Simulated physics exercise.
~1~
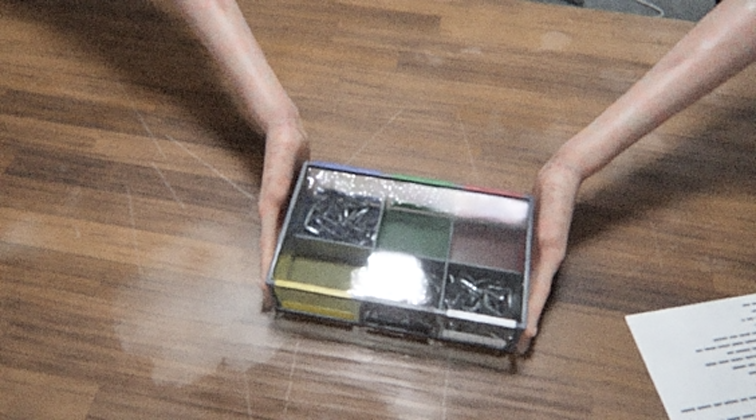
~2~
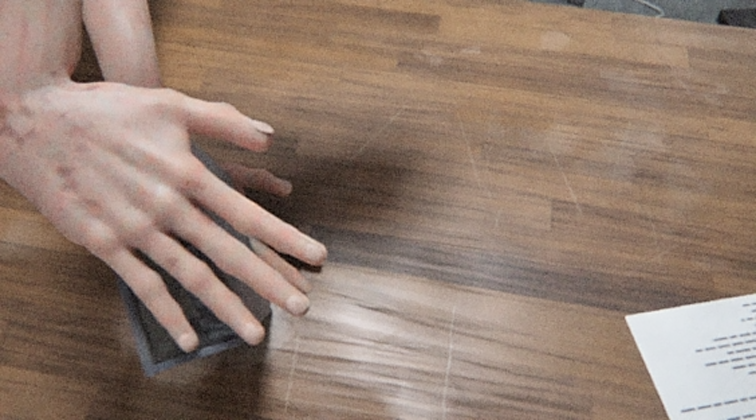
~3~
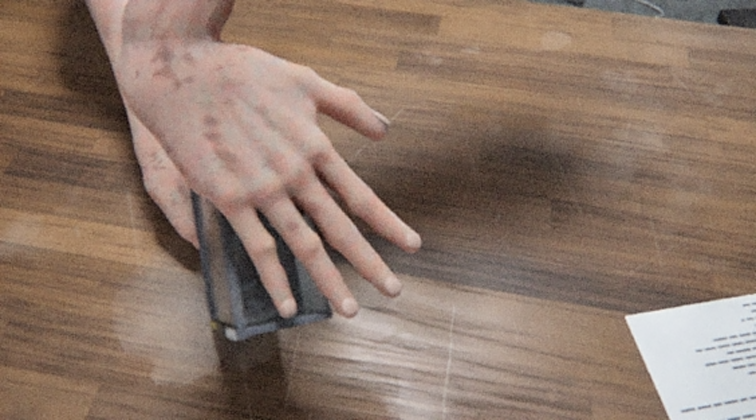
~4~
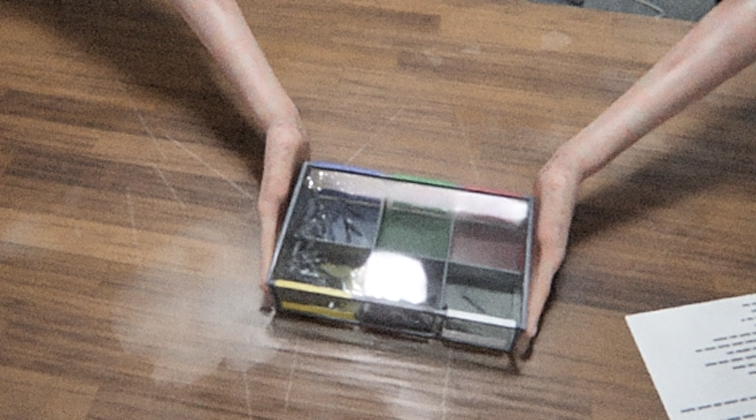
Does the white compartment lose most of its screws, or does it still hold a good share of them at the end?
The white compartment loses most of its screws and ends with only a small share. The blue, yellow and black compartments hold the larger shares, while red and green stay low.
A clear-lidded box tips up in two hands and returns flat, its screws shifted leftward.
